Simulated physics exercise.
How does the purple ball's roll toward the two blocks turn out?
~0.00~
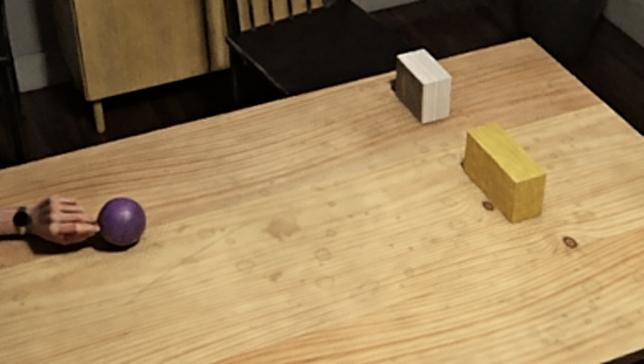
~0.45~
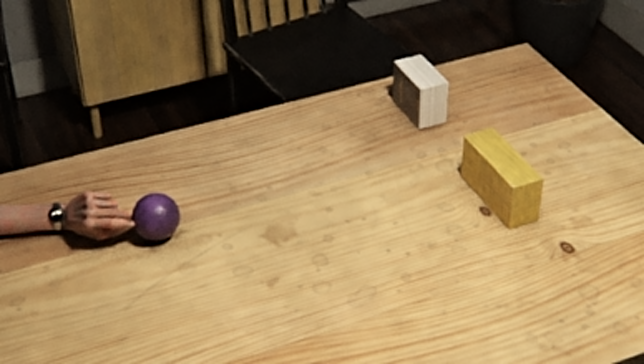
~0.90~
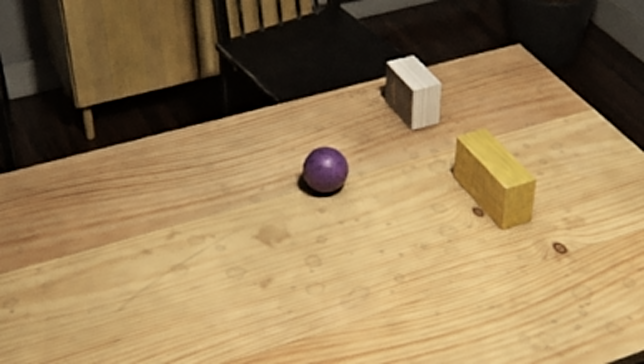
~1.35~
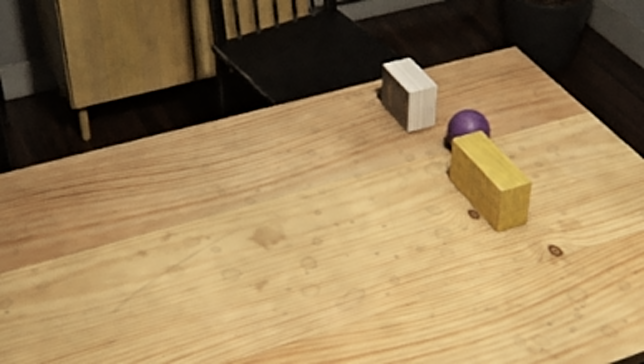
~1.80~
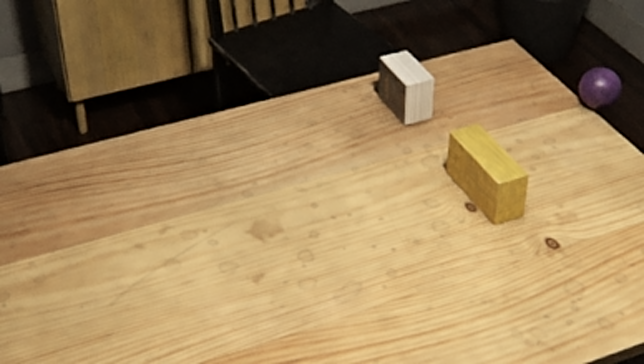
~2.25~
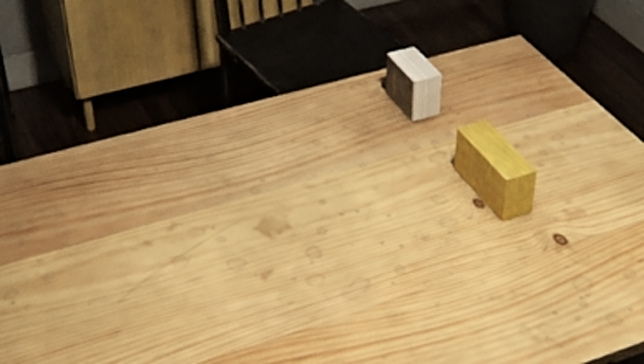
The purple ball rolls through the gap between the pale block and the yellow block, and both blocks stay where they are.
